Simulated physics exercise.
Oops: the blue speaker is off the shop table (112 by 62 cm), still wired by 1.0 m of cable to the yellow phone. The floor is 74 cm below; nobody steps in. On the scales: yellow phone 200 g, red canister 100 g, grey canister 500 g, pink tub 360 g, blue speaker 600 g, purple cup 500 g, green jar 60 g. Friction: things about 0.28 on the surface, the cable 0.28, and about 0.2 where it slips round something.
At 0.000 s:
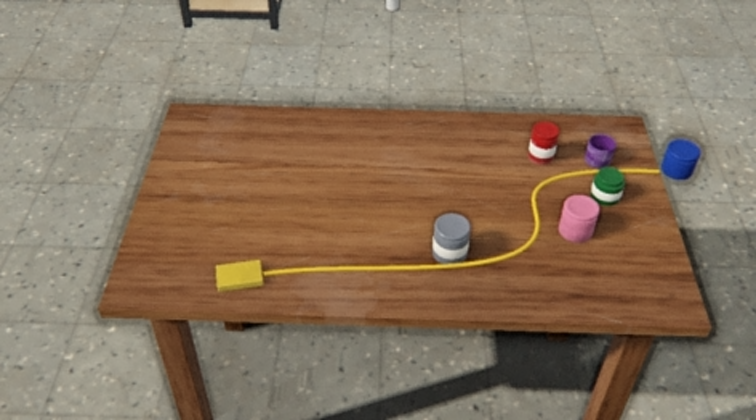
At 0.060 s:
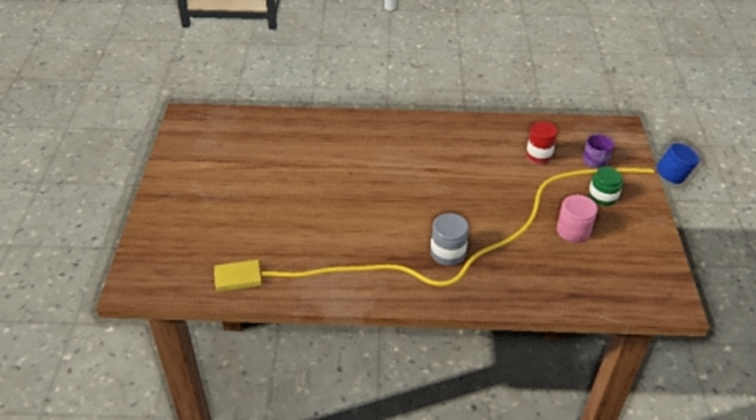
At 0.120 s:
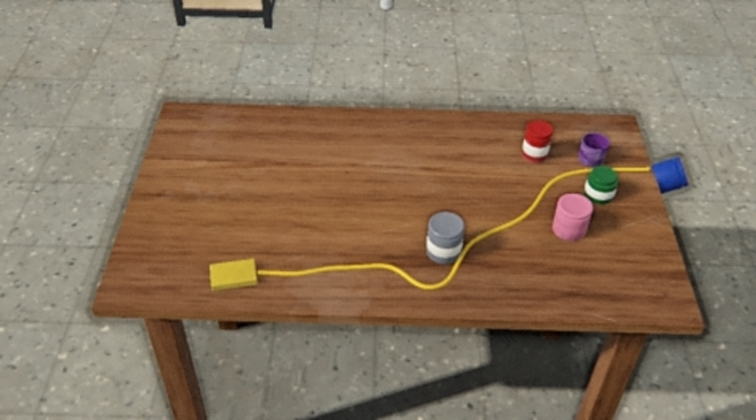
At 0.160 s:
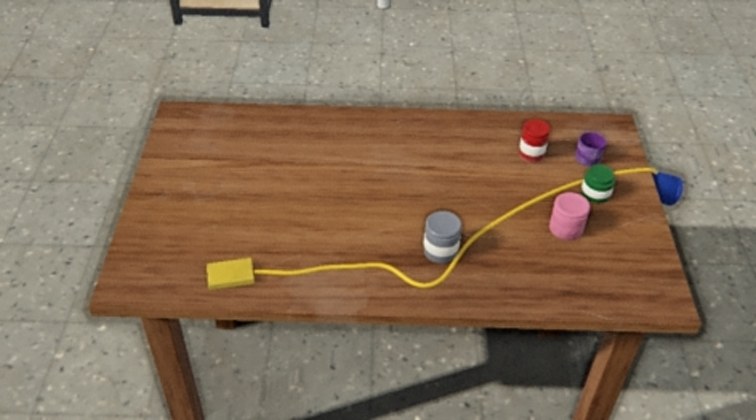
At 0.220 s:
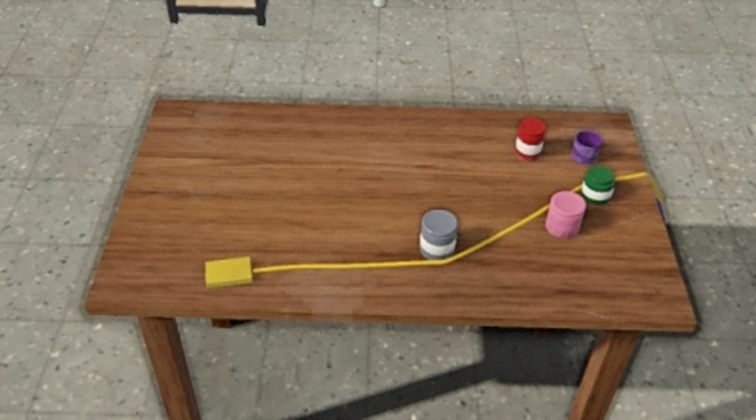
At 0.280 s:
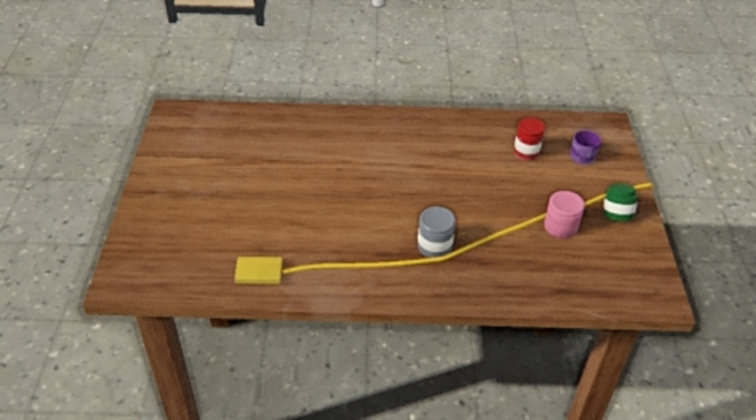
At first, a yellow cable curves across a wooden table from a yellow block, past several small containers, to a blue object at the right edge. The blue object tips and drops below the edge, pulling the cable straighter. Then the green jar and the yellow block slide a little to the right.
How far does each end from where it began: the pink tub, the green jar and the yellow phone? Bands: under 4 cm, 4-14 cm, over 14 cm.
In order: The pink tub travels a long way; the green jar travels a long way; the yellow phone ends far away.
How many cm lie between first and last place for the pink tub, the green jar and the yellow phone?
About: Pink tub 20 cm, green jar off the top, yellow phone 80 cm.
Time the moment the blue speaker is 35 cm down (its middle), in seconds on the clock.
That is: 0.40 s.
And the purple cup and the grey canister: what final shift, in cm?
Purple cup 0 cm, grey canister 8 cm.
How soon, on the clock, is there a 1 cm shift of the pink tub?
Pink tub 0.55 s.
After 0.5 s, the cable's tail end at (449, 254); yellow phone 40 cm off its start, green jar 30 cm off its start, blue speaker over the edge.
After 0.7 s, the cable's tail end at (595, 251); yellow phone 72 cm off its start, green jar over the edge, pink tub 10 cm off its start.
After 1.0 s, the cable's tail end at (628, 268); yellow phone 81 cm off its start at (653, 274), green jar over the edge, pink tub 18 cm off its start at (659, 205).
After 1.2 s, the cable's tail end at (630, 268); yellow phone 81 cm off its start, green jar over the edge, pink tub 19 cm off its start.
After 2.4 s, the cable's tail end at (630, 268); yellow phone 81 cm off its start at (655, 274), green jar over the edge, pink tub 19 cm off its start at (663, 208), blue speaker over the edge.
